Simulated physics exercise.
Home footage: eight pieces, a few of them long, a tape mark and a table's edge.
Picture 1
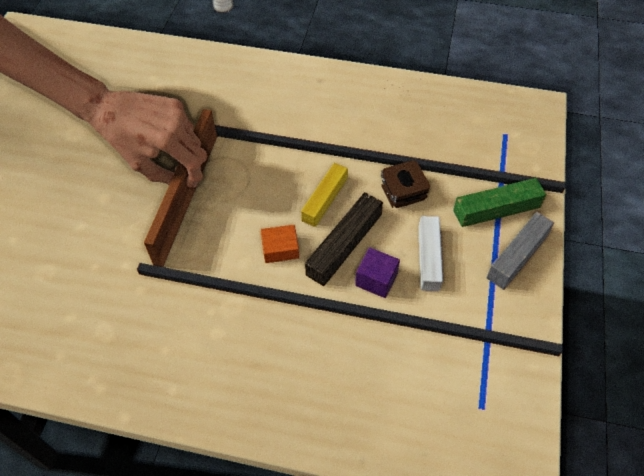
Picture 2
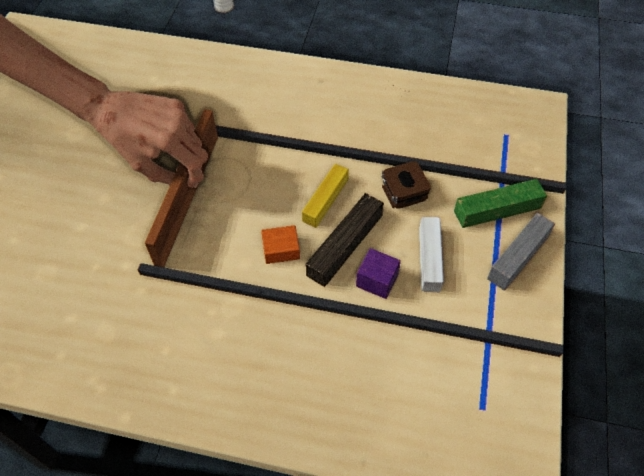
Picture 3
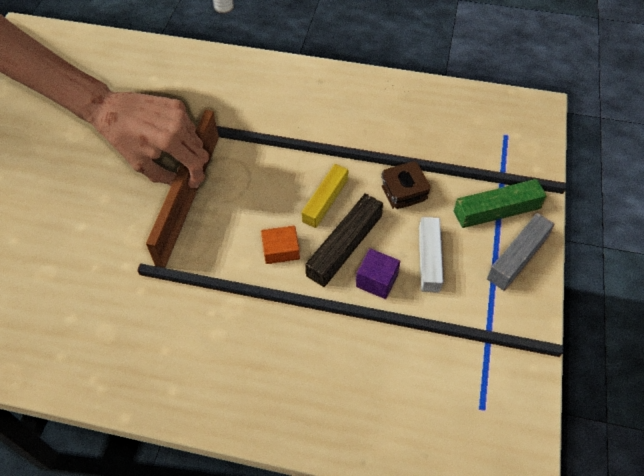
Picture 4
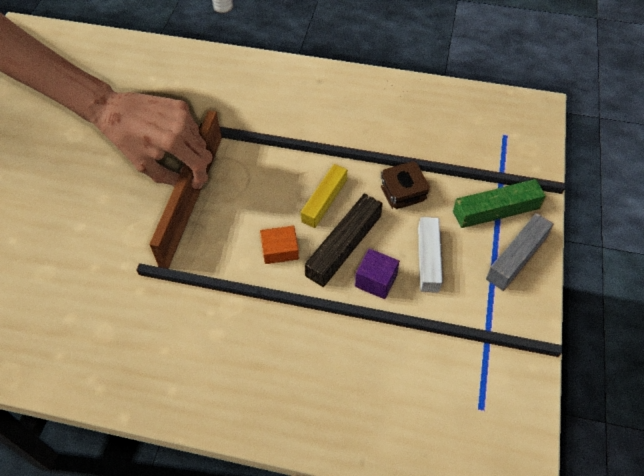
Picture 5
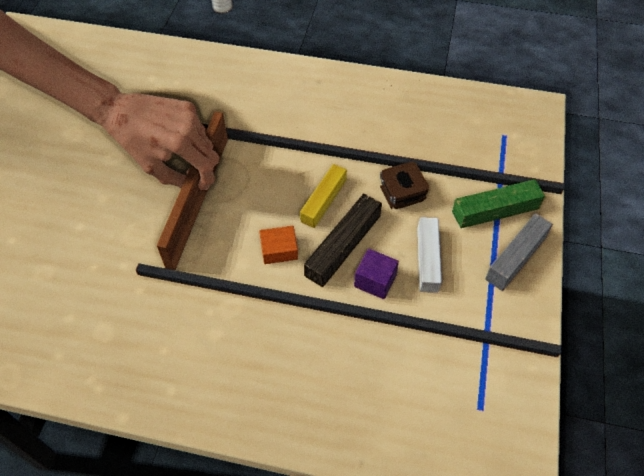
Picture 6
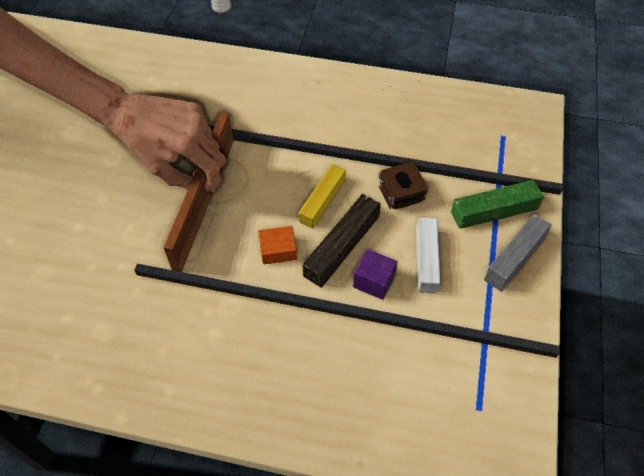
On a light wooden table, a hand held a reddish-brown board upright between two dark rails and slid it slightly to the right, while the scattered colourful blocks near a blue line stayed still.
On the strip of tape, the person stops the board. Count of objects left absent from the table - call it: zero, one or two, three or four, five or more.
My call is three or four.
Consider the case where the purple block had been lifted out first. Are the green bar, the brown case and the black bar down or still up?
Outcome for the green bar: It drops; for the brown case: It stays; for the black bar: It stays.
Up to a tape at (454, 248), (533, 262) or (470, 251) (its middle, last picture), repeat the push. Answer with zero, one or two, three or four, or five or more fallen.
So, tape by tape, it's either one or two, then five or over, then just one or two.
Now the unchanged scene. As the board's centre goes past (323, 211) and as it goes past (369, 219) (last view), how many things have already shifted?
The count reaches 4 first and 6 second.
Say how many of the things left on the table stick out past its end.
0 of them.
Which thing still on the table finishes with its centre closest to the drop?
The black bar is foremost.
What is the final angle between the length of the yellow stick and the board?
The angle is some 0°.
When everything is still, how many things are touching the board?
That makes 2.
A little later, none off yet; grey bar at rest near (518, 252); green bar at rest near (497, 204); white stick at rest near (428, 255).
Next, none off yet; grey bar moving near (529, 251); green bar moving near (501, 205); white stick shifted about its own width near (480, 260).
When it is over, the number that fall off is three or four; down, purple block, white stick, green bar and grey bar.
